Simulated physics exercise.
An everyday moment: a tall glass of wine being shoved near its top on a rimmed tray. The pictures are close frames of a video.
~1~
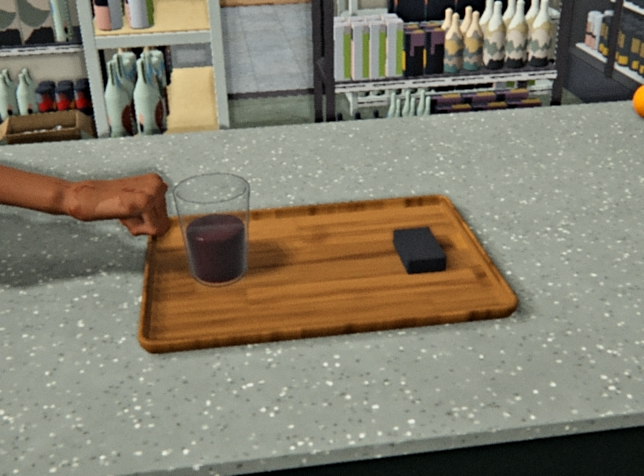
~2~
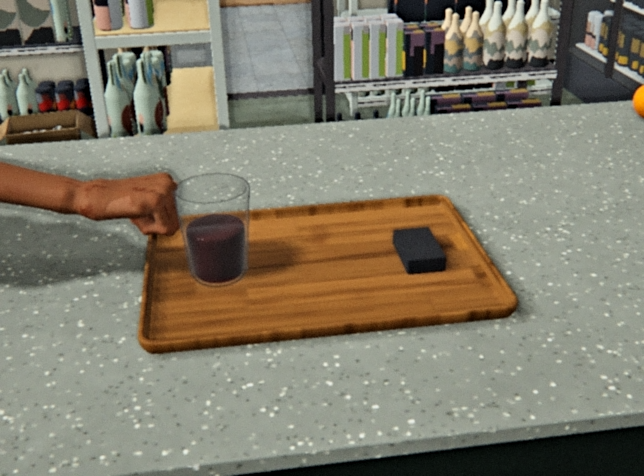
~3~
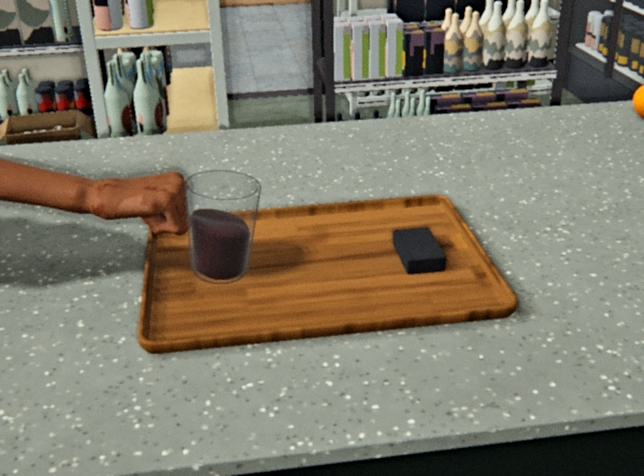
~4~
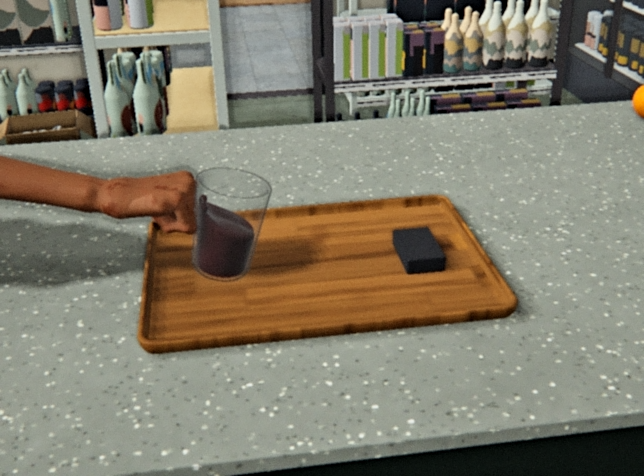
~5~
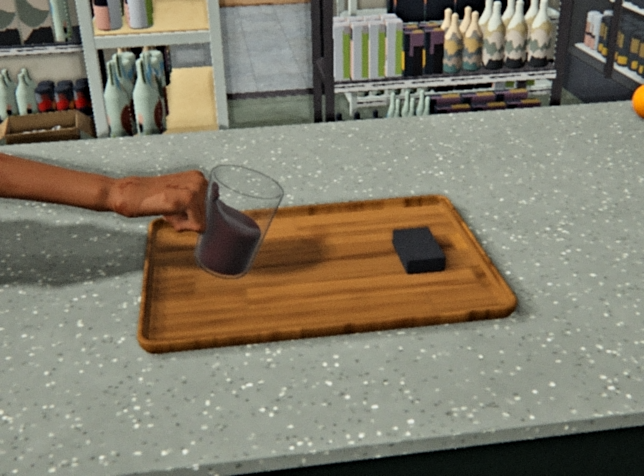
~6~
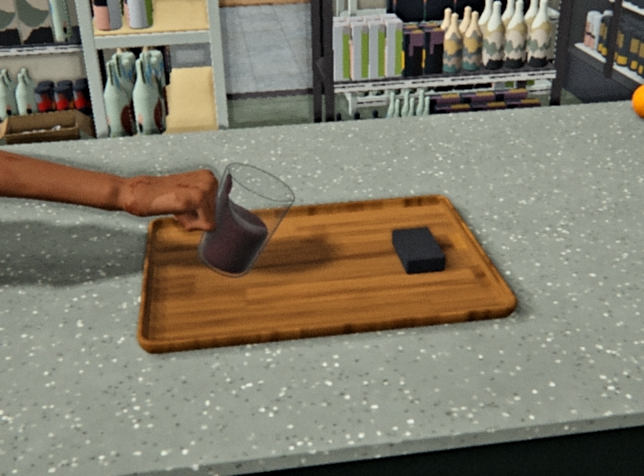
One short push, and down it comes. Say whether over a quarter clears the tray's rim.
After the fall three quarters and more stay on the tray.
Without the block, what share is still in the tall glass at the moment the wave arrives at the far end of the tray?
About 55 per cent.
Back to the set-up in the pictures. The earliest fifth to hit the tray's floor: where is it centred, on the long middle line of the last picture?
Close to (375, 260).
A moment on, the tall glass lies on its side and 100 per cent is in the glass, 0 on the tray and 0 above or beyond its rim.
Next, the tall glass lies on its side and 55 per cent is in the glass, 32 on the tray and 13 above or beyond its rim.
Then the tall glass lies on its side and 27 per cent is in the glass, 44 on the tray and 30 above or beyond its rim.
Later the tall glass lies on its side and 14 per cent is in the glass, 72 on the tray and 13 above or beyond its rim.
Finally, 87 per cent is held by tray and glass, 13 is off the tray.
